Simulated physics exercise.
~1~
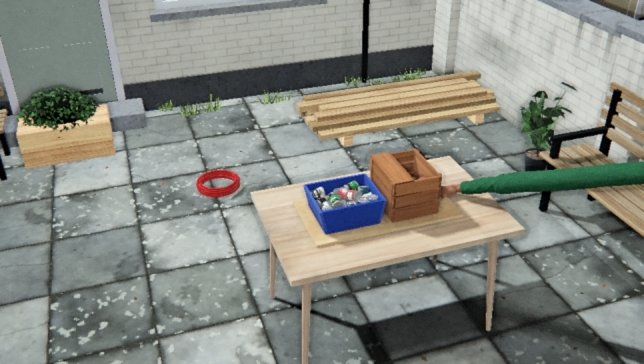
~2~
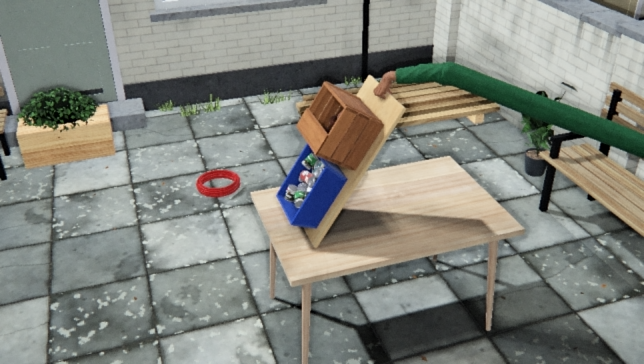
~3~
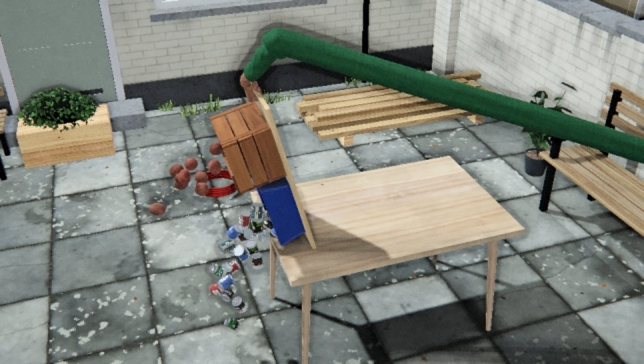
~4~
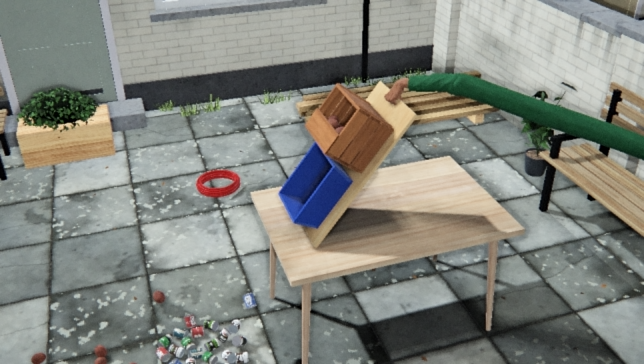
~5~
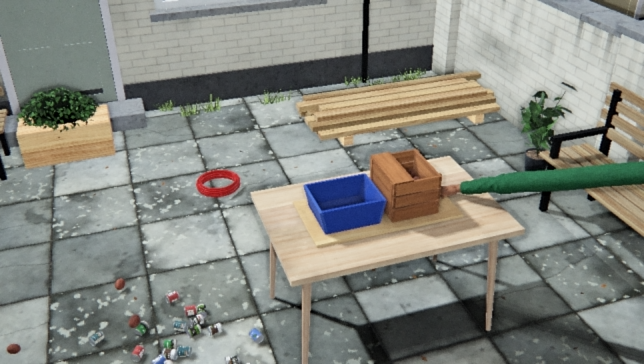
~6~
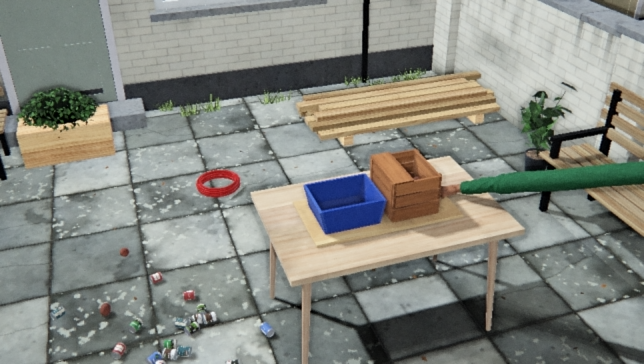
On a grey paved yard beside pale brick walls, seen from above at an angle, a light wooden table holds a board carrying a blue crate of small tins and, to its right, a brown wooden crate. A green arm grips the board's right end and tips it up steeply over its left edge. Past upright, the tins pour from the blue crate and several reddish potatoes tumble from the wooden one near a red ring. The arm lowers the board flat again. The blue crate ends empty, with tins and potatoes scattered on the paving at lower left.
